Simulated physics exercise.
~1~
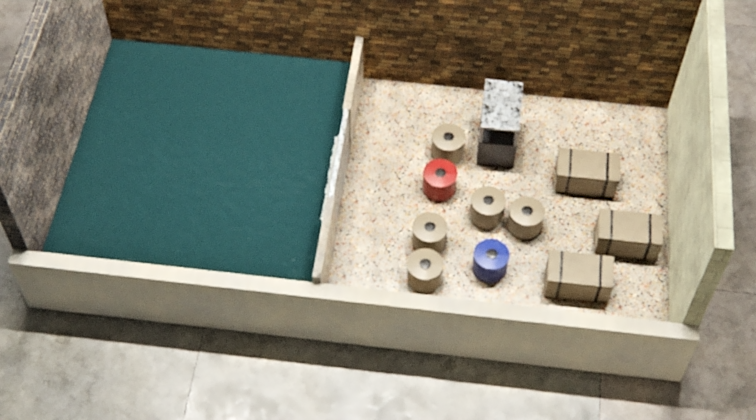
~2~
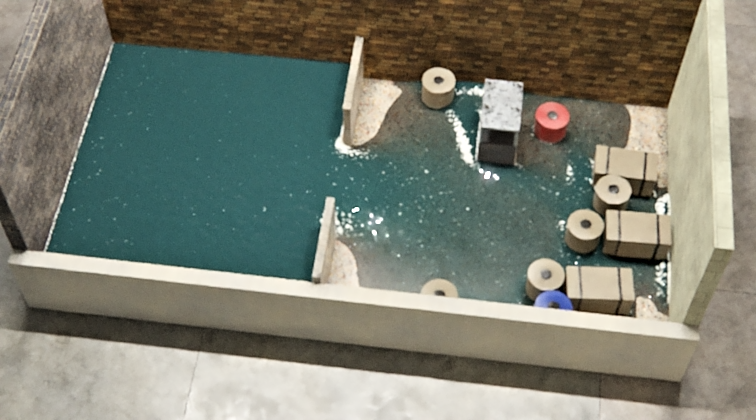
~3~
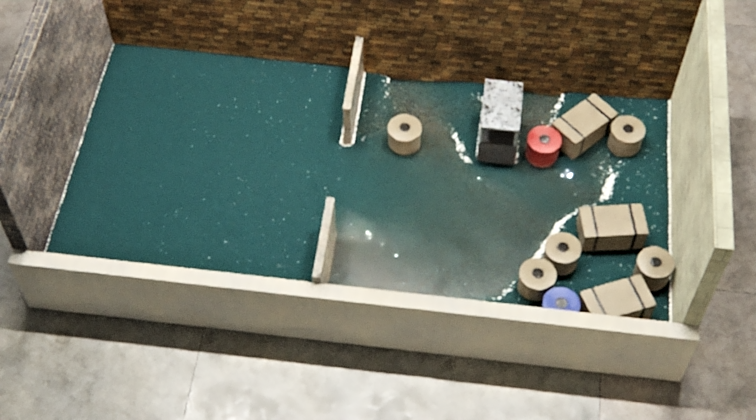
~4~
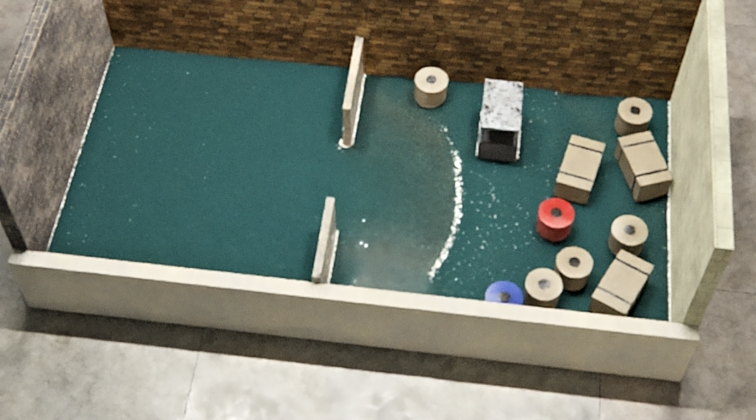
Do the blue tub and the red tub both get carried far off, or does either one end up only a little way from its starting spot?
The blue tub ends up only nudged a little way from where it started. The red tub gets carried well off to the right.
Dark green water bursts through the doorway and sweeps the tubs and trunks rightward, leaving them afloat.
